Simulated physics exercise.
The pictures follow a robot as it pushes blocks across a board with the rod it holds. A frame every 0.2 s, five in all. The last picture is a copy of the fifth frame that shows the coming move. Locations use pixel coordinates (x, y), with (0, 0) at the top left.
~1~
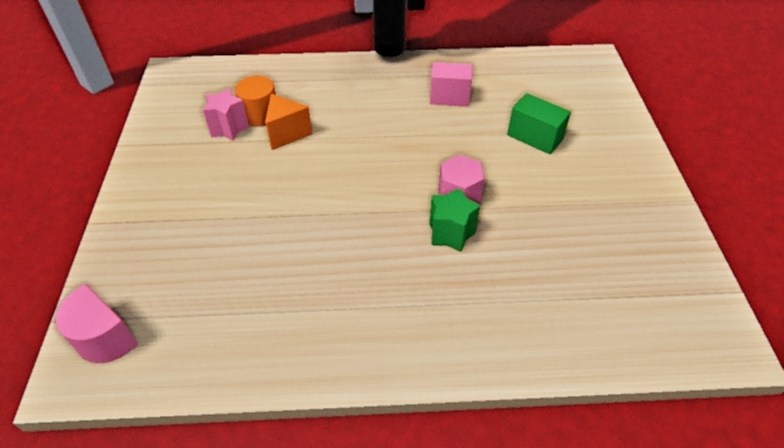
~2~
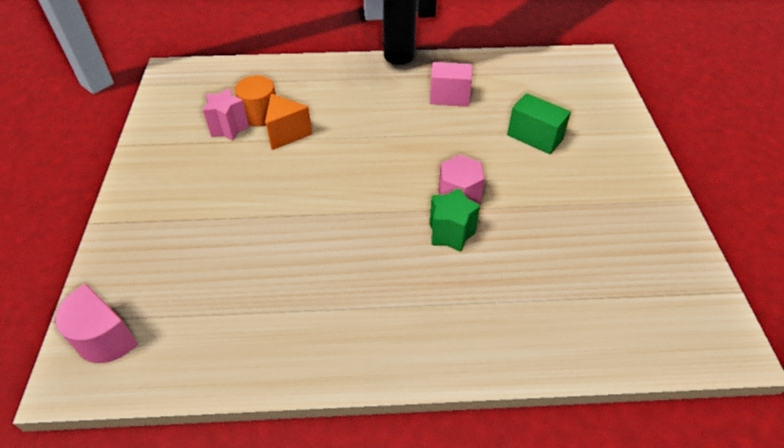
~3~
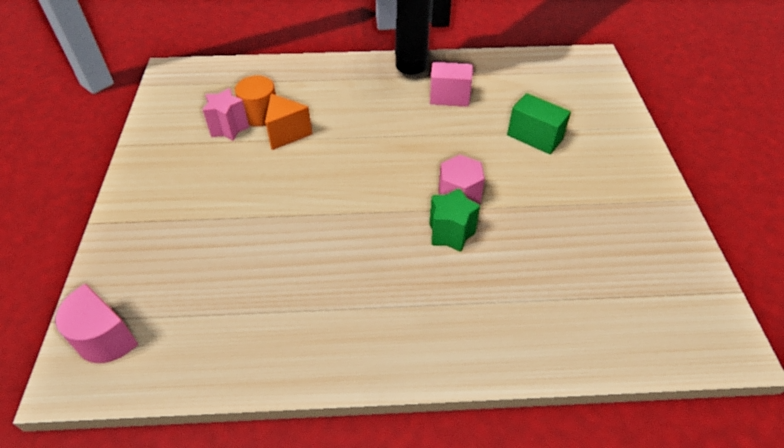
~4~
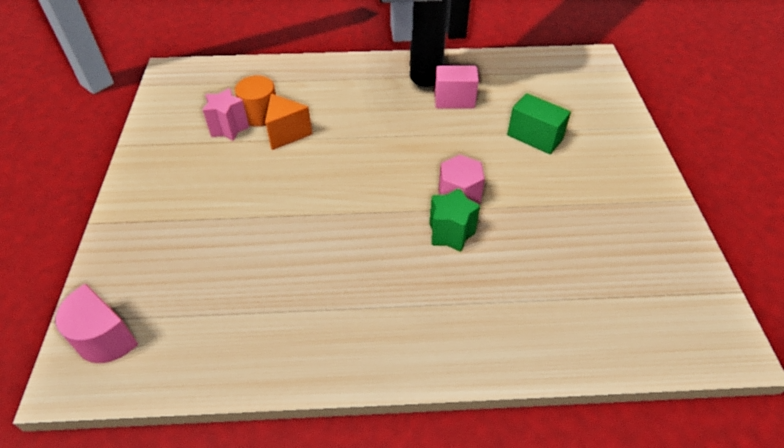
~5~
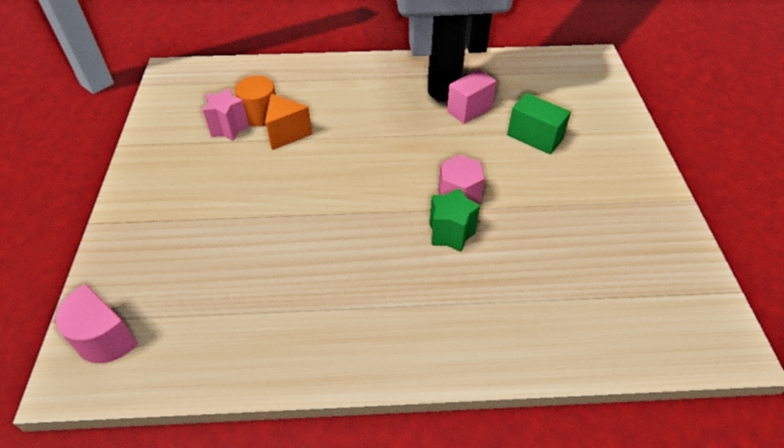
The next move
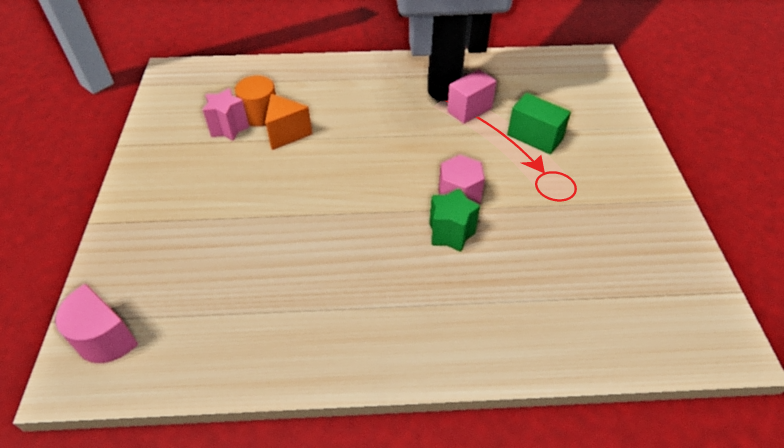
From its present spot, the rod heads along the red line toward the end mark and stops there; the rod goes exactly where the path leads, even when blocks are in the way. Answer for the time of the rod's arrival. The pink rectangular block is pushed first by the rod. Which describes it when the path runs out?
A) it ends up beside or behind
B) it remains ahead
A.
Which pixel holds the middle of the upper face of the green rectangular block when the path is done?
I'd expect the centre of its top face to be at (622, 130).
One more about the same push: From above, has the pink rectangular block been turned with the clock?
Answer: No.
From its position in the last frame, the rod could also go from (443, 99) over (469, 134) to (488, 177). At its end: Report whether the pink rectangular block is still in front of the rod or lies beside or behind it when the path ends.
Shed along the way.
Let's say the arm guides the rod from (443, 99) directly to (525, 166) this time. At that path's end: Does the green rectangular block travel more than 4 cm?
The answer is yes.
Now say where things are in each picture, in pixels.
The first picture shows tip of the rod (390, 49), middles of tops, pink six-sided block (463, 170), pink rectangular block (452, 70), green rectangular block (542, 109).
The second picture shows rod (399, 57), nothing pushed.
The third picture shows rod (411, 66), nothing pushed.
The fourth picture shows rod (426, 78), pink rectangular block (457, 73).
The fifth picture shows rod (444, 92), pink six-sided block (463, 170), pink rectangular block (473, 82), green rectangular block (542, 109).
The line goes from (443, 99) through (484, 121) and (522, 150) to (556, 186).
On the path given first. One third of the way, rod (486, 115); pink rectangular block (520, 101), turned 25° anticlockwise; green rectangular block (557, 115).
Two thirds of the way, rod (524, 144); pink rectangular block (563, 126), turned 50° anticlockwise; green rectangular block (605, 129), turned 35° anticlockwise.
At the end, rod (558, 179); pink six-sided block unmoved; pink rectangular block (584, 137), turned 70° anticlockwise; green rectangular block (622, 130), turned 55° anticlockwise.
